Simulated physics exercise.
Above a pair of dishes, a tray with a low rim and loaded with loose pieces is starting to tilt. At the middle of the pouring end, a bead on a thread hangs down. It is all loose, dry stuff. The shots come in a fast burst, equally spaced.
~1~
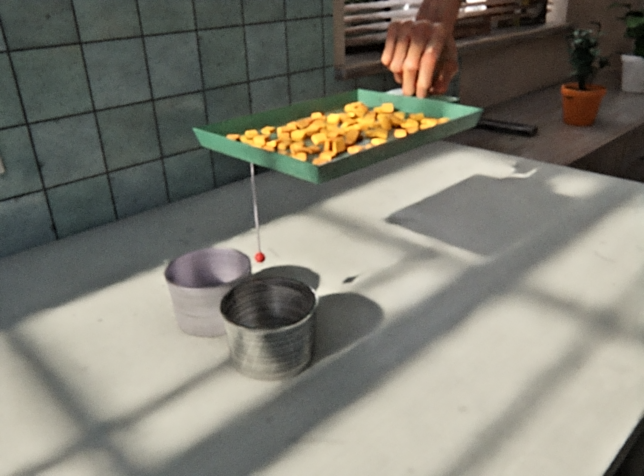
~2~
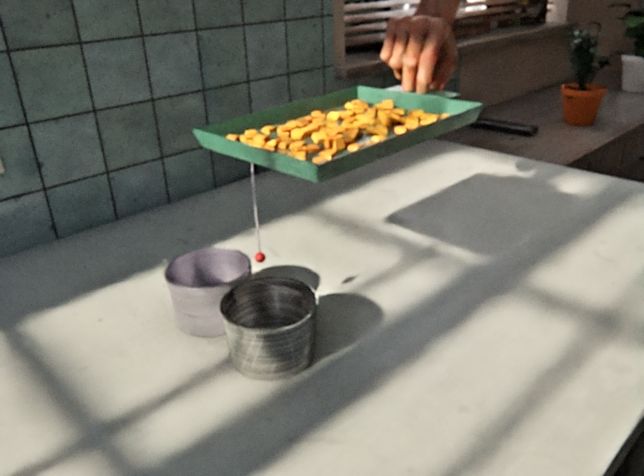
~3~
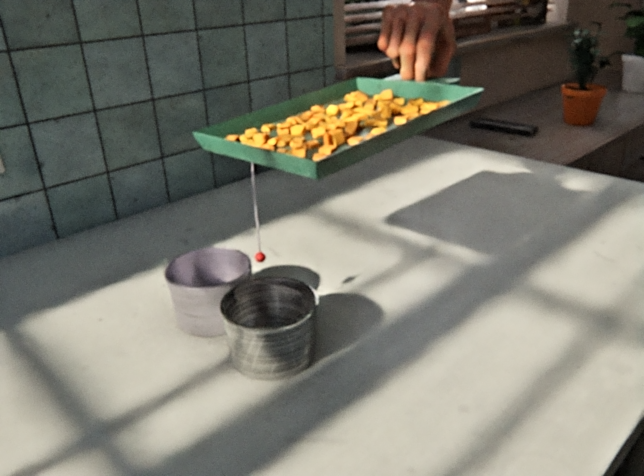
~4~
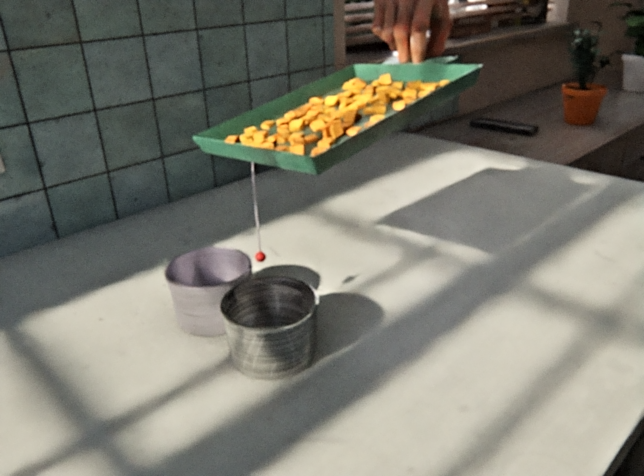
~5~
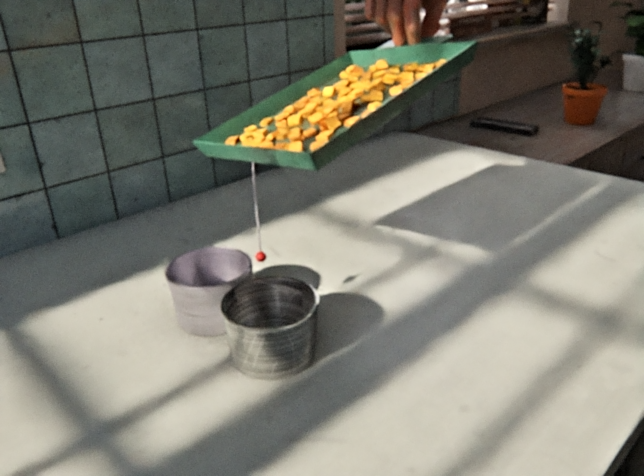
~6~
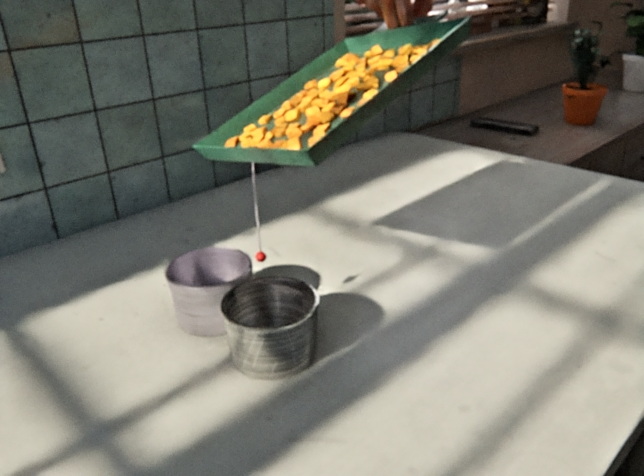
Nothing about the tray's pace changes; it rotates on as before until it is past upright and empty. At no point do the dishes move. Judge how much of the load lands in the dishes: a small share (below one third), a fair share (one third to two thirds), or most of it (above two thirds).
A fair share.
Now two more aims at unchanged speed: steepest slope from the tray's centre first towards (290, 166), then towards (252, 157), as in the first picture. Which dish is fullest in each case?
The rightmost dish, then the leftmost dish.
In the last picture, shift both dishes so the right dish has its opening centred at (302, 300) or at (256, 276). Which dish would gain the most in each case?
On the first try it would be the one on the left, and on the second the one on the left.
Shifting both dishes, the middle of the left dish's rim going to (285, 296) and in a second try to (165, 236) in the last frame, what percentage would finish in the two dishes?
It comes to near 0 per cent the first time and near 60 per cent the second time.
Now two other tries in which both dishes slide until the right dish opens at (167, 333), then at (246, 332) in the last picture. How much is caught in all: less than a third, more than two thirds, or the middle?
For the first spot it's less than a third, and for the next one it's less than a third.
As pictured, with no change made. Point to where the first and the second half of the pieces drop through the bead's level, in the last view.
At (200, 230) for the first part, then at (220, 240) for the others.
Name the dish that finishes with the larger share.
Observation: The left-placed dish is the fuller of the two.
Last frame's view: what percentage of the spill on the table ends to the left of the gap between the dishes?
Estimate: About 90 in every hundred.
Soon after the last picture, tray tipped steeply; nearly all on the tray; a stray few in the air.
A little later, tray tipped past a quarter turn; a small part on the tray; about a quarter in the left dish; about a third outside both; about a quarter in the air.
Later still, tray tipped past a quarter turn; about half in the left dish; about half outside both.
At rest, tray tipped past a quarter turn; none in the right dish; about half in the left dish; about half outside both.
